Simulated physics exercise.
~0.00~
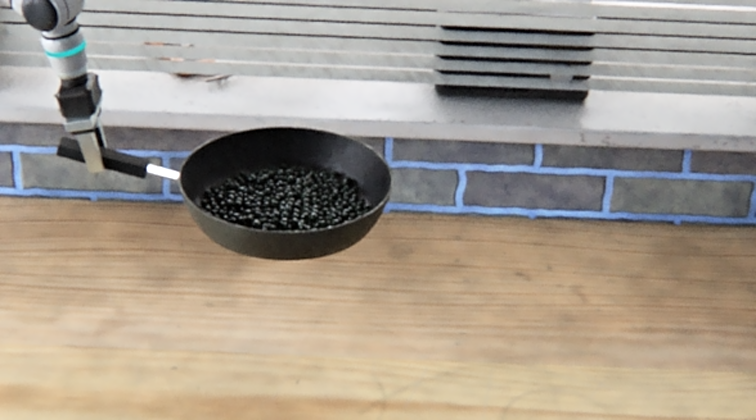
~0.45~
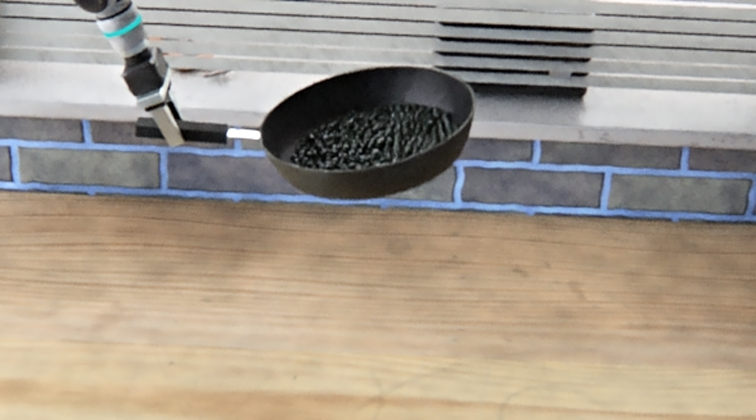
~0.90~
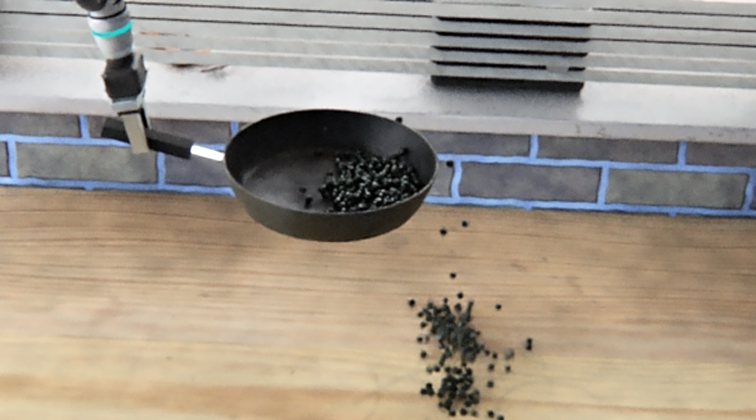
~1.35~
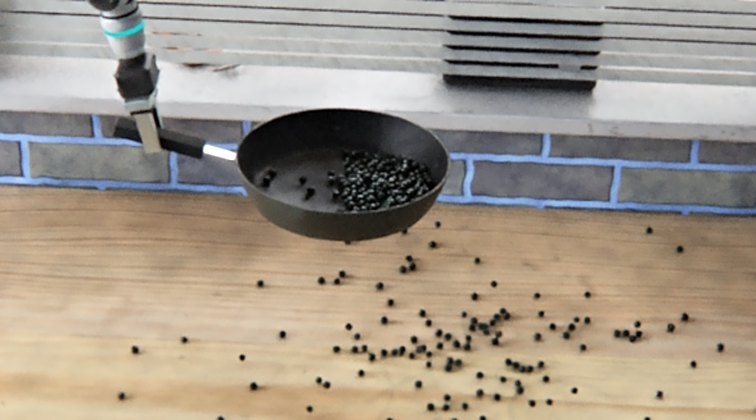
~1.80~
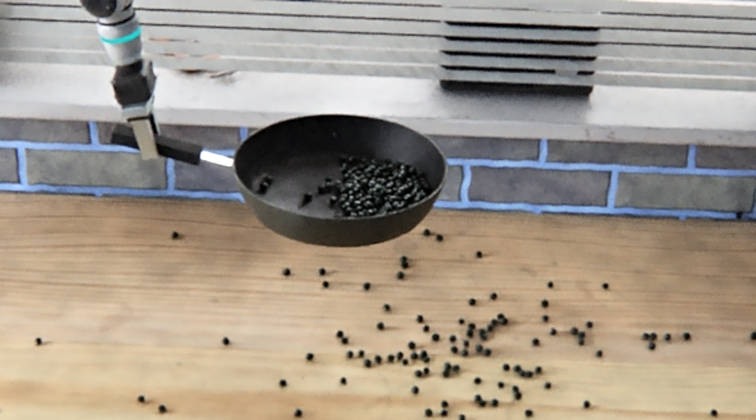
To begin with, a robot gripper holds a dark frying pan by its handle above a wooden surface, with a heap of small black beads inside. The arm swings the pan up and to the right, tilting it so that the beads shift within it. It then brings the pan back down and to the left, returning it to level, while a cluster of beads drops past its right side towards the surface. The fallen beads scatter widely across the wood. Finally the pan stays nearly still, with a good share of beads still heaped in its right half and many others strewn below.
